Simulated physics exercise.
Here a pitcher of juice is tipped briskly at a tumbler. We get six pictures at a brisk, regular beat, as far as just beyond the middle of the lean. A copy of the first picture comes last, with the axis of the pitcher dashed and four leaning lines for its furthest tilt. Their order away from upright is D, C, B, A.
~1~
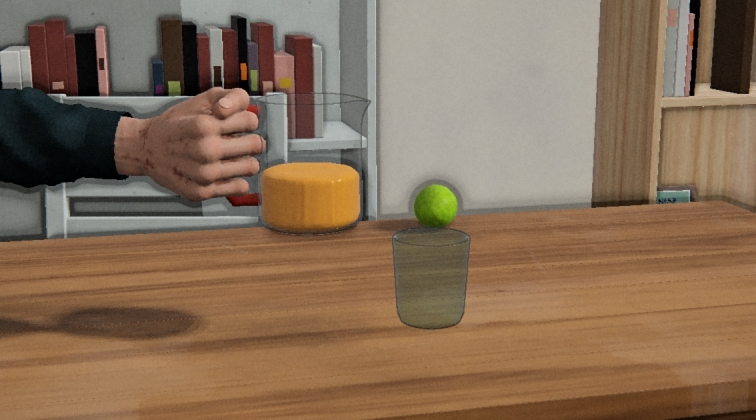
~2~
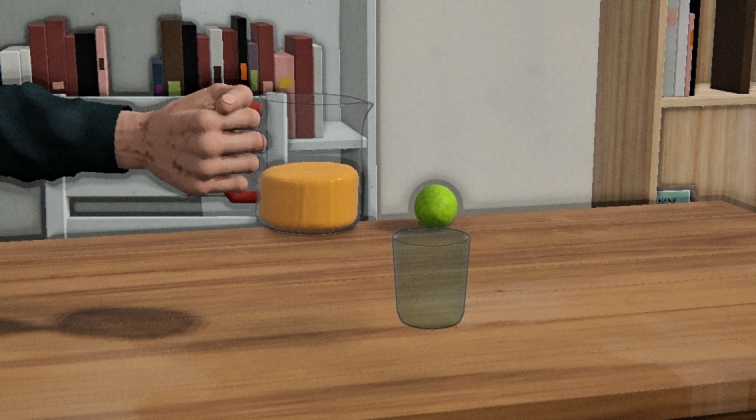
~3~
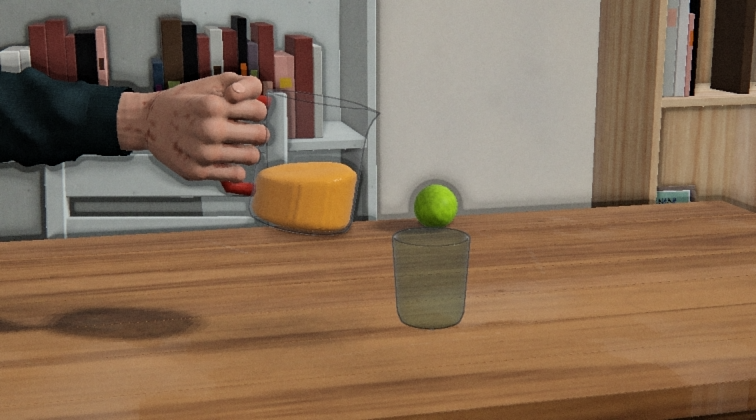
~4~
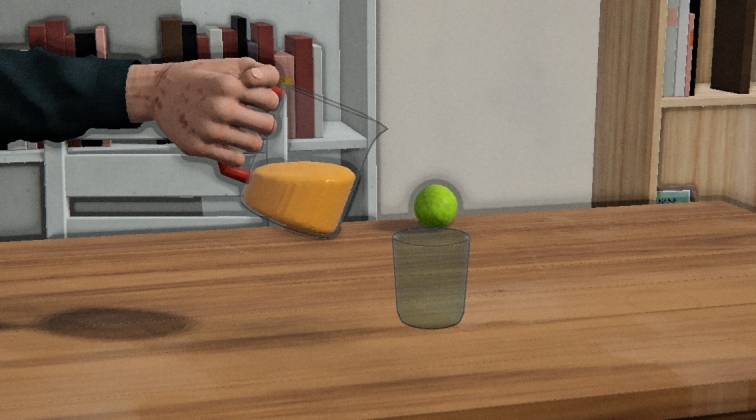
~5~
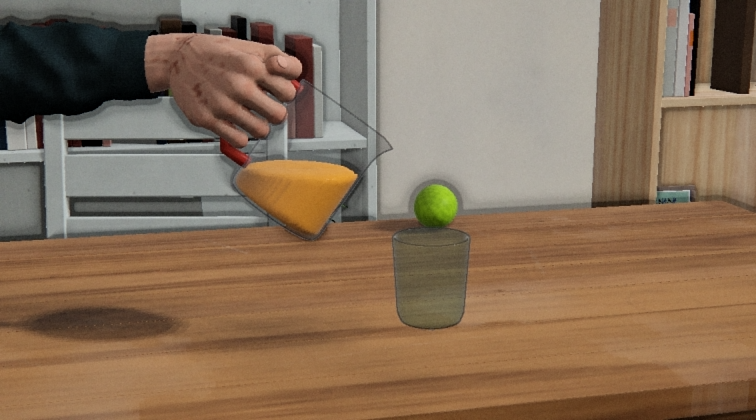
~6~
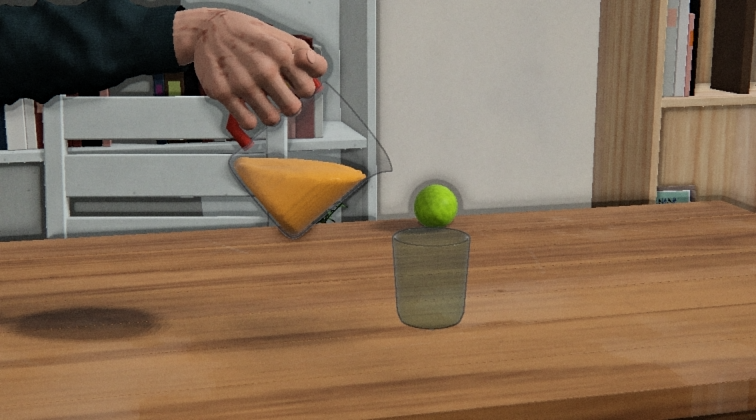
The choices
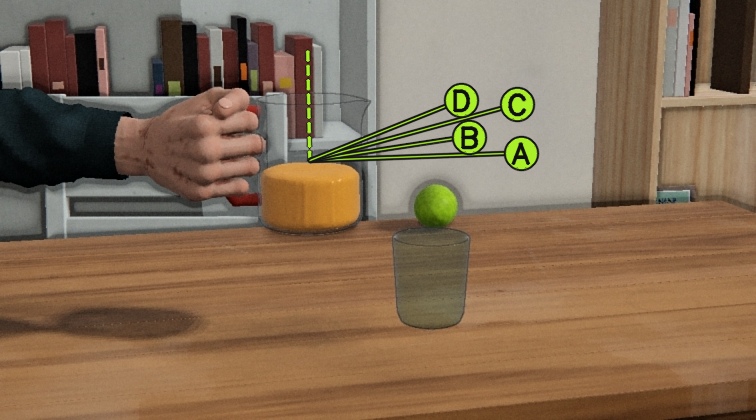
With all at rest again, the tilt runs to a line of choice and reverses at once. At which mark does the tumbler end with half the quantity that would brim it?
C beats the others.
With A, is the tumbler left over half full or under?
Over.
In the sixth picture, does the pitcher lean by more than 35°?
Yes.
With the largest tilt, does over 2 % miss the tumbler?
Yes.
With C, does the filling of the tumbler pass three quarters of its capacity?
No, less.
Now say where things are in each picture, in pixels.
Upright, lip at (368, 100); rim of the tumbler round (431, 236); nothing has left yet, in the first frame.
Tipped about 3°, lip at (371, 103); nothing has left yet, in the second frame.
Tipped about 10°, lip at (378, 112); nothing has left yet, in the third frame.
Tipped about 22°, lip at (385, 127); nothing has left yet, in the fourth frame.
Tipped about 37°, lip at (390, 147); nothing has left yet, in the fifth frame.
Tipped about 52°, lip at (390, 169); nothing has left yet, in the sixth frame.
On the marked copy, A at (504, 153); B at (452, 138); C at (500, 108); D at (445, 106).
If A is chosen, the tumbler ends with about 76 % of what it can hold; 10 % of the juice is spilt.
If B is chosen, the tumbler ends with about 67 % of what it can hold; 3 % of the juice is spilt.
If C is chosen, the tumbler ends with about 50 % of what it can hold.
If D is chosen, the tumbler ends with about 32 % of what it can hold.
